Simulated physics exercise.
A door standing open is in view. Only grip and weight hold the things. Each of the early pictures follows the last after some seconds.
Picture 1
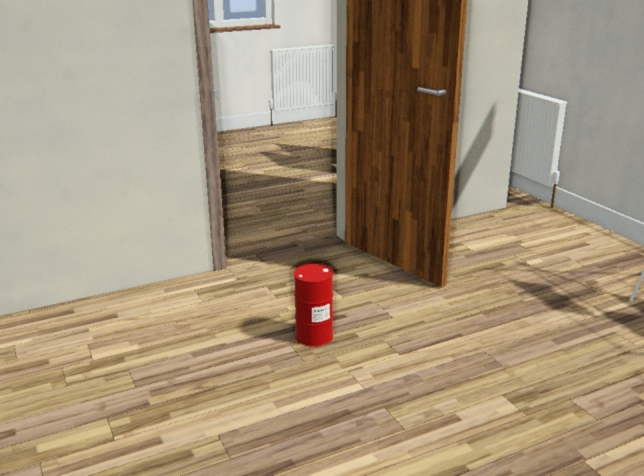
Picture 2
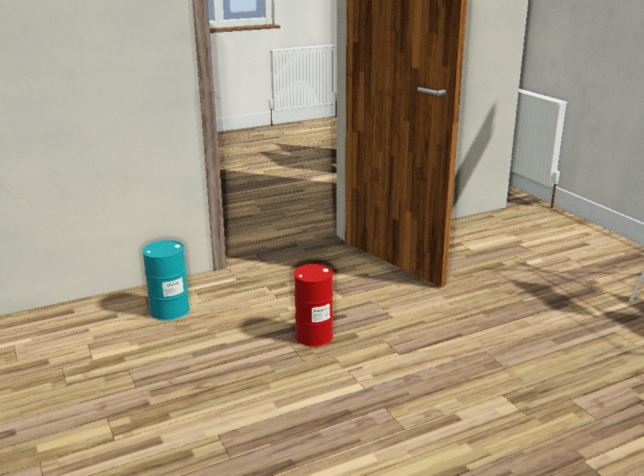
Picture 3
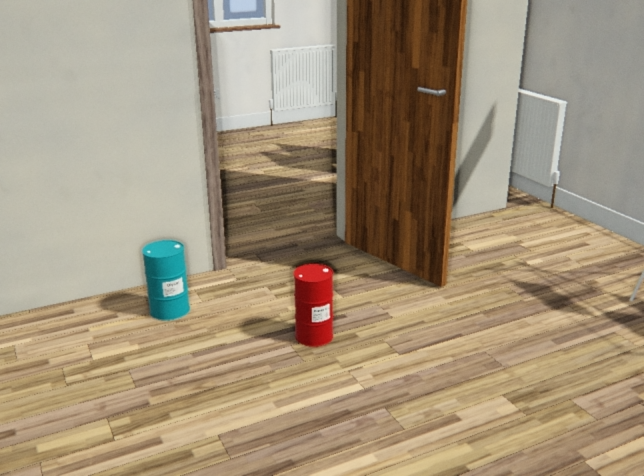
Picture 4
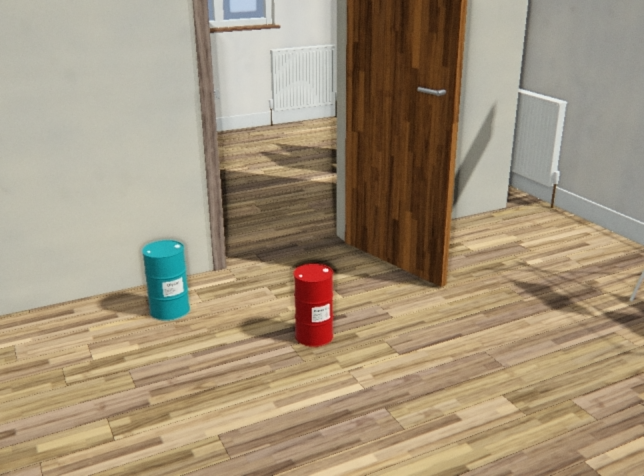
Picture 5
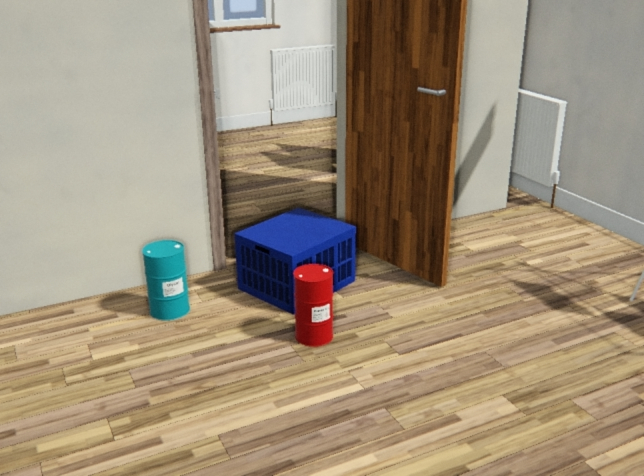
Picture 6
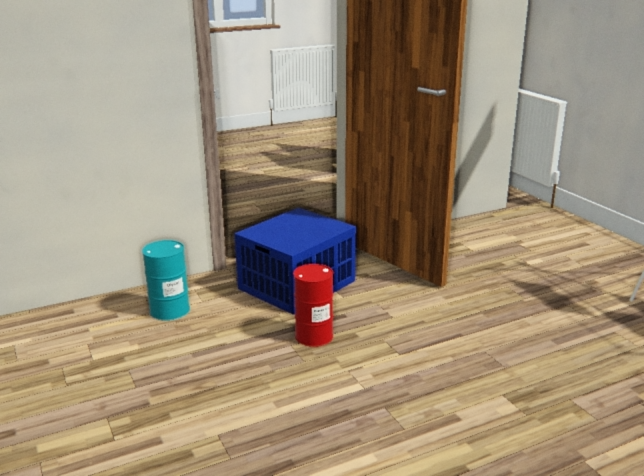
In a room with a wooden floor, a red canister stands near a wide-open door; a turquoise canister appears to its left, then a blue chest appears behind the red one at the doorway, while everything else stays still.
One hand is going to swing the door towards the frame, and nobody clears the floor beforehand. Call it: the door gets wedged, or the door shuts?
It gets wedged.
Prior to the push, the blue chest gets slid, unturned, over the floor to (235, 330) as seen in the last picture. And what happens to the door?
What you'd see next is that it swings to completion.
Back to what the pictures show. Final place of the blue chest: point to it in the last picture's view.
At about (287, 258).
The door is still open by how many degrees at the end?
Open angle: About 65°.
Then, 0.50 s later than the last frame, door at 93°.
Then, 0.80 s later than the last frame, door at 79°.
Then, 1.10 s later than the last frame, door at 66°; blue chest moved a little near (291, 258).
When it is over, door at 63°; all 3 as before. End places, in pixels of the last picture, blue chest near (287, 258).
